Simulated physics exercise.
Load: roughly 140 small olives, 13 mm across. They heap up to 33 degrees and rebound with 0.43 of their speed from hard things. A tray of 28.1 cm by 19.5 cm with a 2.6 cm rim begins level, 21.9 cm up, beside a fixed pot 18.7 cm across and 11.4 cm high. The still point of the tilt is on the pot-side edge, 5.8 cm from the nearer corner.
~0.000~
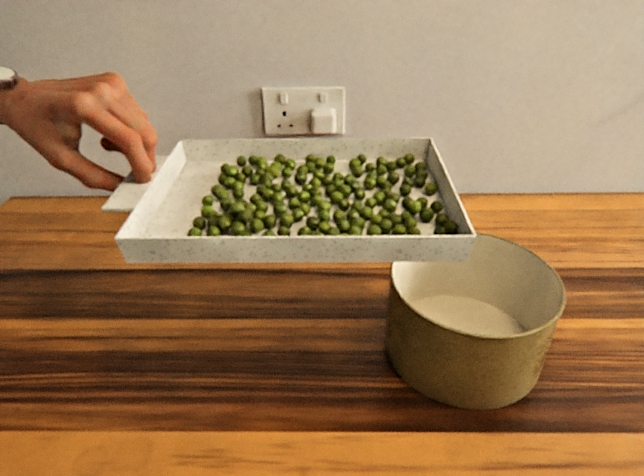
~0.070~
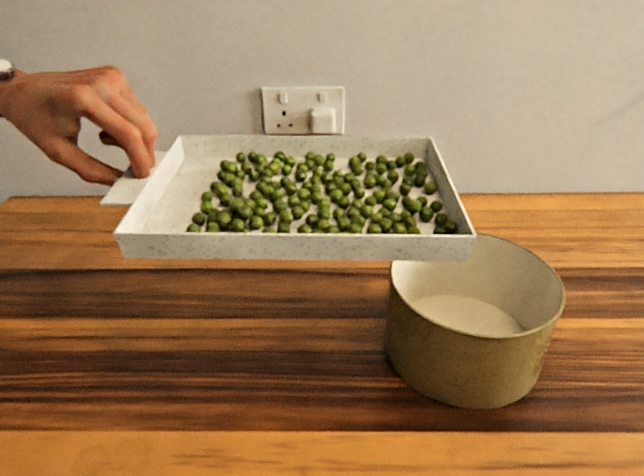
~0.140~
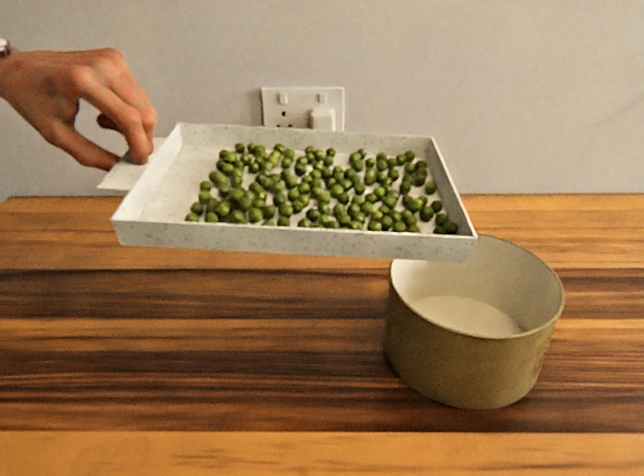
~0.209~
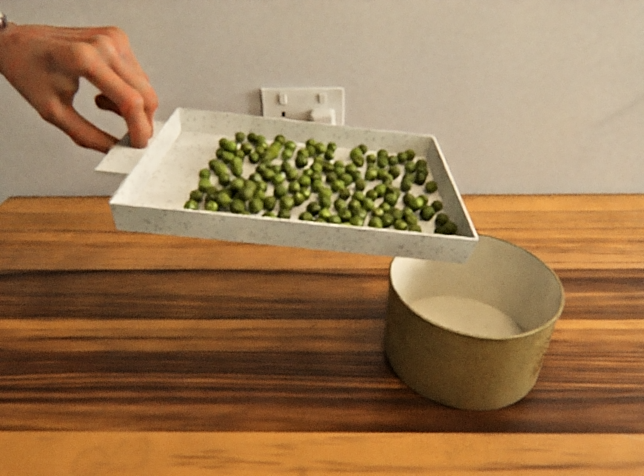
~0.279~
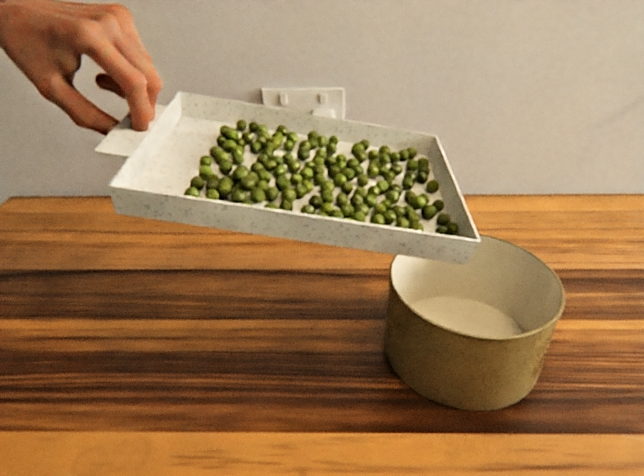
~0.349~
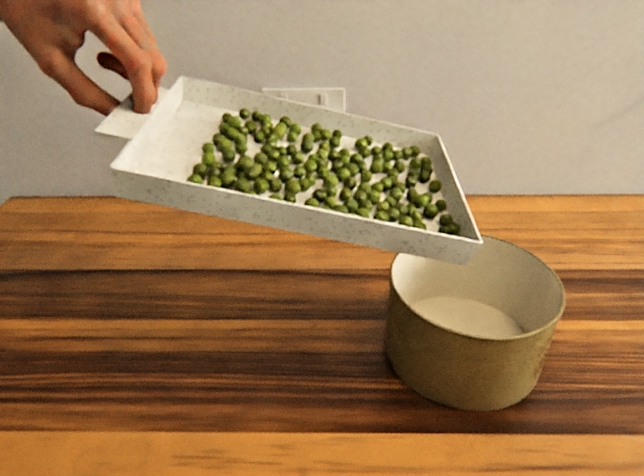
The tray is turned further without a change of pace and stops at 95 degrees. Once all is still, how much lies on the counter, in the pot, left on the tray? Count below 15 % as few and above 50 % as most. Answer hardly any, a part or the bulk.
Counter a part, pot the bulk, tray hardly any.
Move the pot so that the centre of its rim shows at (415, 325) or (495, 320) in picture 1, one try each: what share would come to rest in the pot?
About 30 and 90 per cent.
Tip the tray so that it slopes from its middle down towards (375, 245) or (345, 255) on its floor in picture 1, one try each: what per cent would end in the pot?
About 5 and 0 per cent.
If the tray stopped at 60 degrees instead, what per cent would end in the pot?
It would be near 0 per cent.
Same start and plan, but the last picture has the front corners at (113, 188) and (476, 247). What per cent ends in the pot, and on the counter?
Pot 10, counter 90.
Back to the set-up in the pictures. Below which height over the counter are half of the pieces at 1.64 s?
Roughly 30 cm.
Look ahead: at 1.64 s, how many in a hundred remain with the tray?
About 100 per cent.
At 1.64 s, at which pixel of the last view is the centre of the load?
Around (456, 145).
Then, at 1.12 s, tilt 52 degrees; the tray holds 100 %, the pot 0 %.
After 1.64 s, tilt 77 degrees; the tray holds 100 %, the pot 0 %.
After 2.22 s, tilt 95 degrees; the tray holds 40 %, the pot 10 %.
At rest (3.3 s), counter 40 %, pot 55 %, tray 5 %.
